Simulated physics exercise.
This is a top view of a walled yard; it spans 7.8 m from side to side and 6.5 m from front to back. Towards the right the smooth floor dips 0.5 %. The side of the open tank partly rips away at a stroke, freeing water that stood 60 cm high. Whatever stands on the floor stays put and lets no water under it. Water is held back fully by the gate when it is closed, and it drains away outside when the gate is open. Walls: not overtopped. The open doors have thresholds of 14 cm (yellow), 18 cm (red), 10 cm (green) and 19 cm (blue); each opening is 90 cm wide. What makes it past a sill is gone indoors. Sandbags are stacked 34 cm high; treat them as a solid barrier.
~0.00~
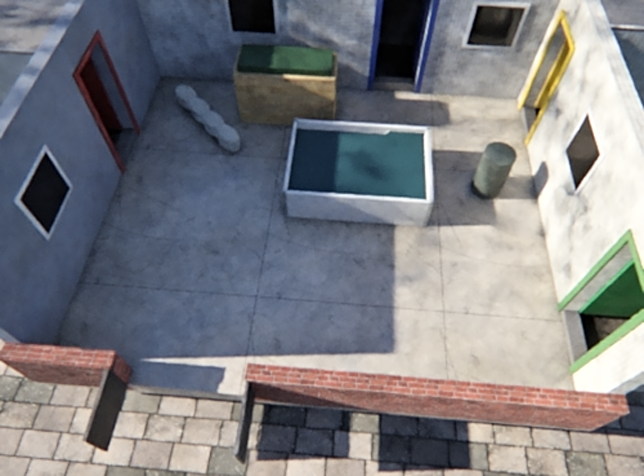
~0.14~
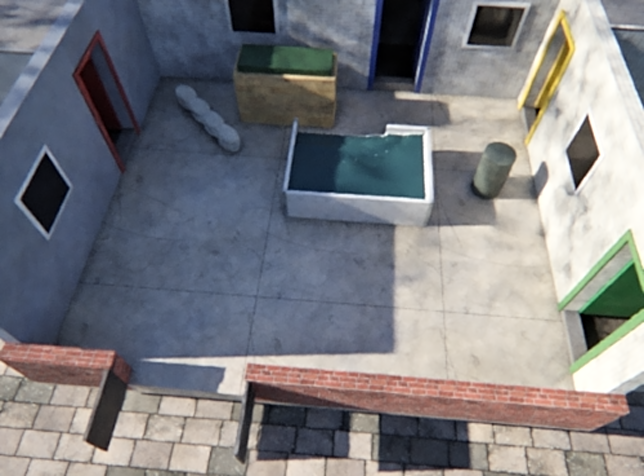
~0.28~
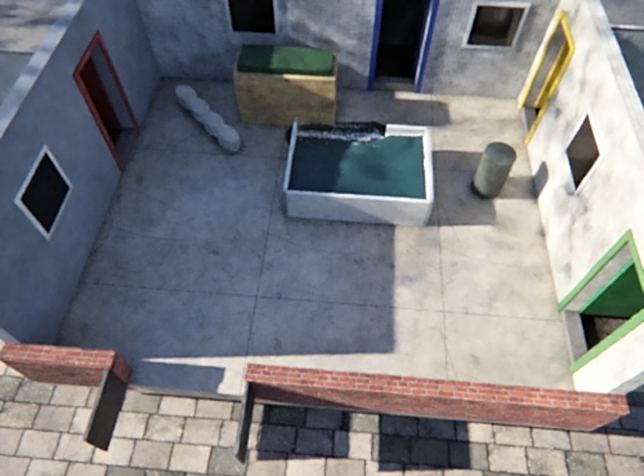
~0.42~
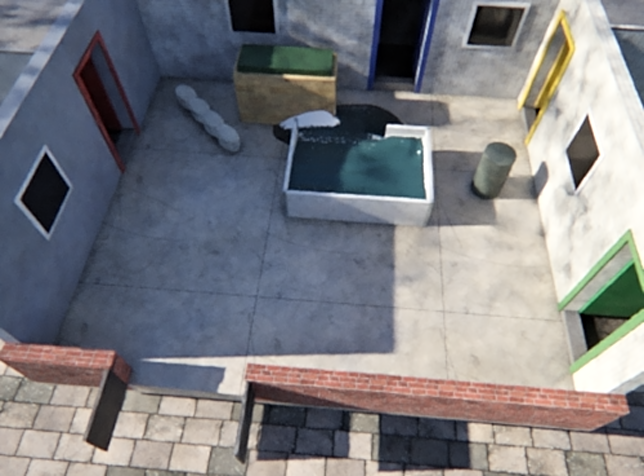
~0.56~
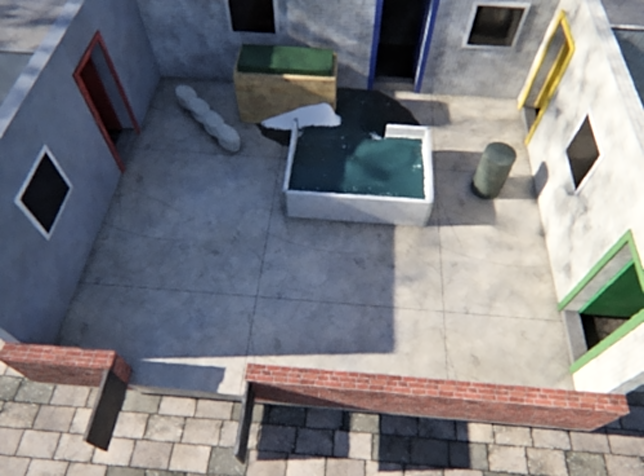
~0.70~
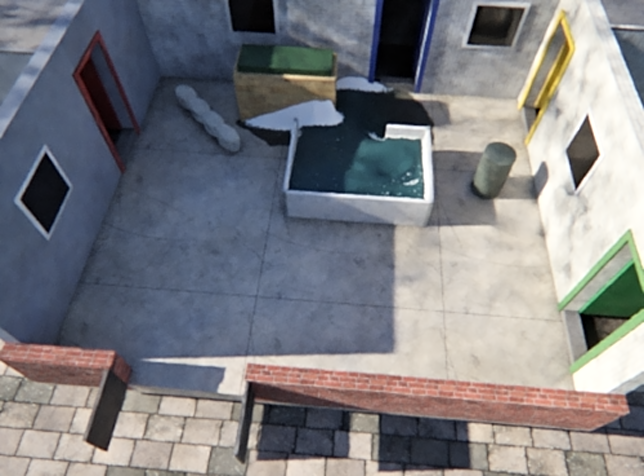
Dark water breaks through the white tank's far side and spreads across the yard's back floor.
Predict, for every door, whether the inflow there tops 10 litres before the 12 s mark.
Prediction: At the yellow door it tops 10 litres; at the red door it falls short of 10 litres; at the green door it falls short of 10 litres; at the blue door it tops 10 litres.
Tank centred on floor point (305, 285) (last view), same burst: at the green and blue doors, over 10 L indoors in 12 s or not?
So the green door keeps within it and the blue door keeps within it.
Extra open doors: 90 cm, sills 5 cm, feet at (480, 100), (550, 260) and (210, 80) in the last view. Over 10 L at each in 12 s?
In sequence the answers are more than that, less than that and more than that.
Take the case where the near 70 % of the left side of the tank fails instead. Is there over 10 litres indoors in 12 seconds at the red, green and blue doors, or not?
Here's how it goes: Red exceeds it, green falls short, blue falls short.
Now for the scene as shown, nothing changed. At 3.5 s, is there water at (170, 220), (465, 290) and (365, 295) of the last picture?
First spot soaked, second bone dry, third bone dry.
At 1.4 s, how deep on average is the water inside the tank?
Depth, averaged: Around 34 centimetres.
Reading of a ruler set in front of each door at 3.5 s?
In cm: Yellow 22, red 3, green 0, blue 17.
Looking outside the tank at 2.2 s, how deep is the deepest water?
Depth max: Approx. 30 cm.
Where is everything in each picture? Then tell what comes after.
The open tank at (359, 161) is whole and still, 60 cm deep, in the first picture.
The front is at a hidden place, 0.9 m from the gap on the open tank's far side; 0.4 m2 of floor is under water; 60 cm left at the back of the open tank, in the second picture.
The front is at (292, 130), 1.1 m from the gap on the open tank's far side; 1.2 m2 of floor is under water; 60 cm left at the back of the open tank, in the third picture.
The front is at (278, 125), 1.4 m from the gap on the open tank's far side; 2.1 m2 of floor is under water; 58 cm left at the back of the open tank, in the fourth picture.
Water pours out on the open tank's far side and has run 1.9 m, to (368, 90); typically 9 cm deep outside, 51 cm at the open tank's back, in the fifth picture.
The front is at (402, 92), 2.2 m from the gap on the open tank's far side; 3.7 m2 of floor is under water; 53 cm left at the back of the open tank, in the sixth picture.
After 1.4 s water covers 15 % of the floor and is deepest (42 cm) near (357, 89); yellow door not reached, red door not reached, green door not reached, blue door 30 cm at the sill, 12 L in.
After 2.2 s water covers 25 % of the floor and is deepest (30 cm) near (516, 99); yellow door 16 cm at the sill, 0 L in, red door not reached, green door not reached, blue door 26 cm at the sill, 52 L in.
After 3.5 s water covers 45 % of the floor and is deepest (27 cm) near (162, 76); yellow door 22 cm at the sill, 36 L in, red door 3 cm at the sill, 0 L in, green door not reached, blue door 17 cm at the sill, 66 L in.
After 7.0 s water covers 80 % of the floor and is deepest (13 cm) near (300, 85); yellow door 11 cm at the sill, 66 L in, red door 3 cm at the sill, 0 L in, green door 3 cm at the sill, 0 L in, blue door 8 cm at the sill, 67 L in.
After 12.0 s water covers 95 % of the floor and is deepest (8 cm) near (493, 173); yellow door 7 cm at the sill, 66 L in, red door 2 cm at the sill, 0 L in, green door 7 cm at the sill, 0 L in, blue door 5 cm at the sill, 67 L in.
